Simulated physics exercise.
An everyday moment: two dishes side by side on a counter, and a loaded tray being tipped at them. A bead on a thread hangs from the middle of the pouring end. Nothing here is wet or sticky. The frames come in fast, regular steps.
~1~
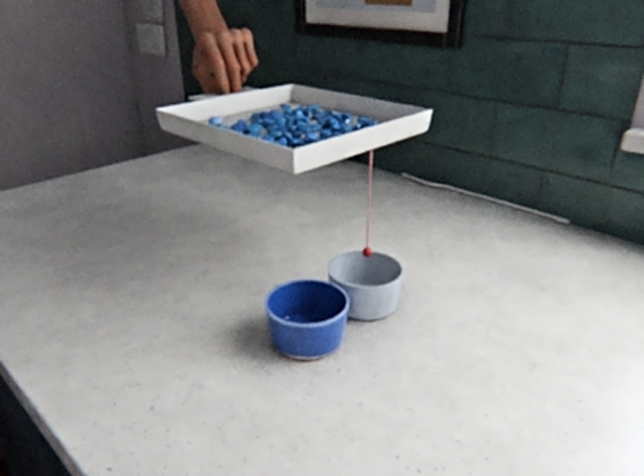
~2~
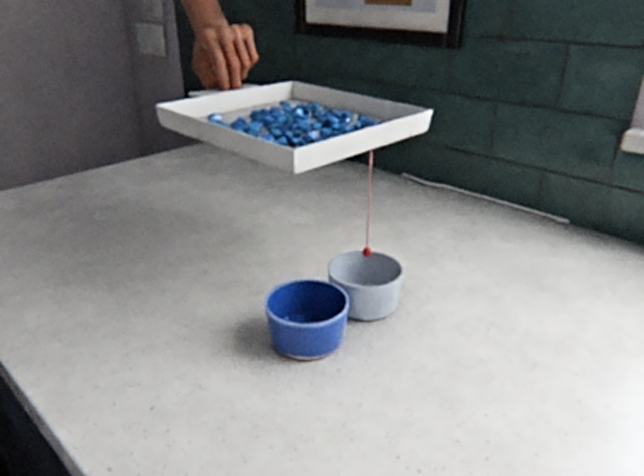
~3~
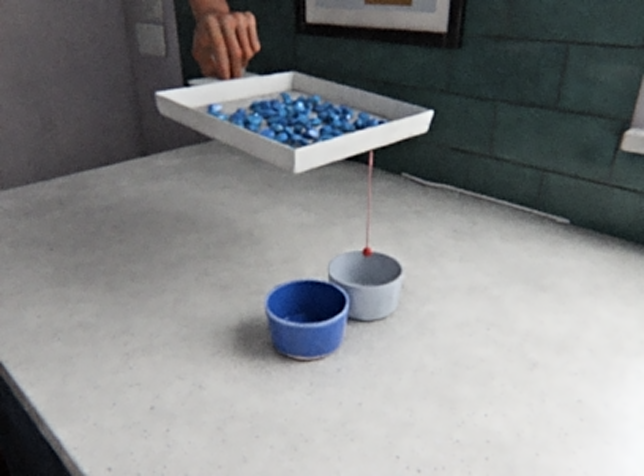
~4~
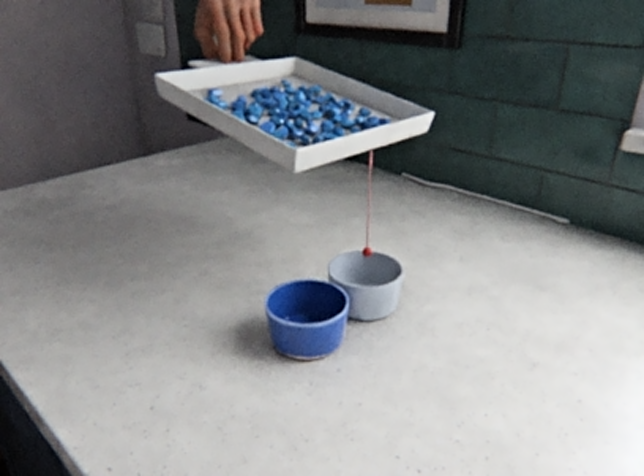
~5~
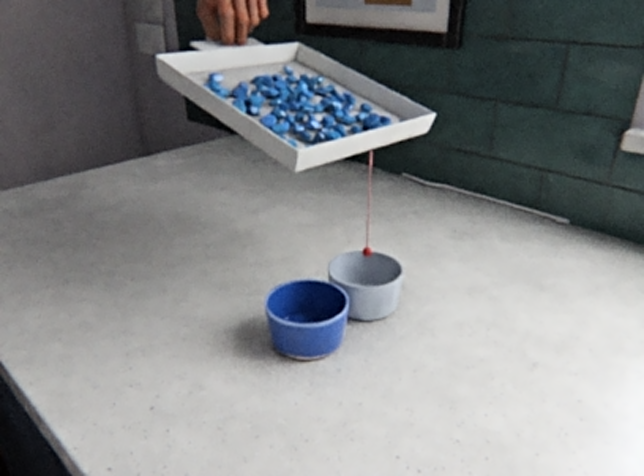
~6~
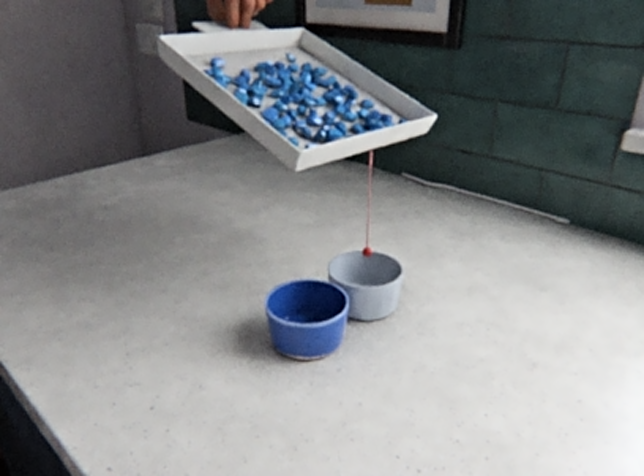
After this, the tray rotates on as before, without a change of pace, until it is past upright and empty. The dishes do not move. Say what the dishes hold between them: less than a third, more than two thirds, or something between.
They take less than a third between them.
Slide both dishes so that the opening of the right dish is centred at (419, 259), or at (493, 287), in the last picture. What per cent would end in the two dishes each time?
The first gives 60 %, the second 0 %.
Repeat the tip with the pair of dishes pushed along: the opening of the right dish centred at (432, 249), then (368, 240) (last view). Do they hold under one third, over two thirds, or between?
One: In the middle band. Two: Below one third.
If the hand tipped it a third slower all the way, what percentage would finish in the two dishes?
Some 0 per cent.
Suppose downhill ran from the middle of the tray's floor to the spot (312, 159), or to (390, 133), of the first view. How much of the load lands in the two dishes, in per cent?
In turn 90 and 0 in a hundred.
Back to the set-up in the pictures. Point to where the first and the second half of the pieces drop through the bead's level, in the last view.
The first part at (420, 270); the rest at (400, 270).
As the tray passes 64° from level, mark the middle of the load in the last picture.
Close to (371, 124).
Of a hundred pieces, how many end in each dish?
Left dish: 0 %, right dish: 0 %.
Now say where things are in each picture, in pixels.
In the first picture, corners of the pouring end at (294, 149) and (428, 110), level; middle of the load at (306, 129), aquarium stones; left dish at (337, 333); right dish at (394, 296); bead on its thread at (367, 252).
In the second picture, corners of the pouring end at (294, 148) and (428, 110), level; middle of the load at (306, 127).
In the third picture, corners of the pouring end at (295, 148) and (429, 111), tipped barely, level across its low end; middle of the load at (306, 123).
In the fourth picture, corners of the pouring end at (297, 148) and (431, 112), tipped a little, level across its low end; middle of the load at (307, 116).
In the fifth picture, corners of the pouring end at (299, 149) and (432, 113), tipped clearly, level across its low end; middle of the load at (308, 109).
In the sixth picture, corners of the pouring end at (301, 149) and (434, 114), tipped clearly, level across its low end; middle of the load at (310, 102); left dish at (337, 333); right dish at (394, 296).
Soon, tray tipped steeply; nearly all on the tray; a stray few in the air.
A while on, tray tipped past a quarter turn; about half on the tray; about a third outside both; about a quarter in the air.
Towards the end, tray tipped past a quarter turn; a stray few in the right dish; nearly all outside both.
Finally, tray tipped past a quarter turn; none in the left dish; a stray few in the right dish; nearly all outside both.
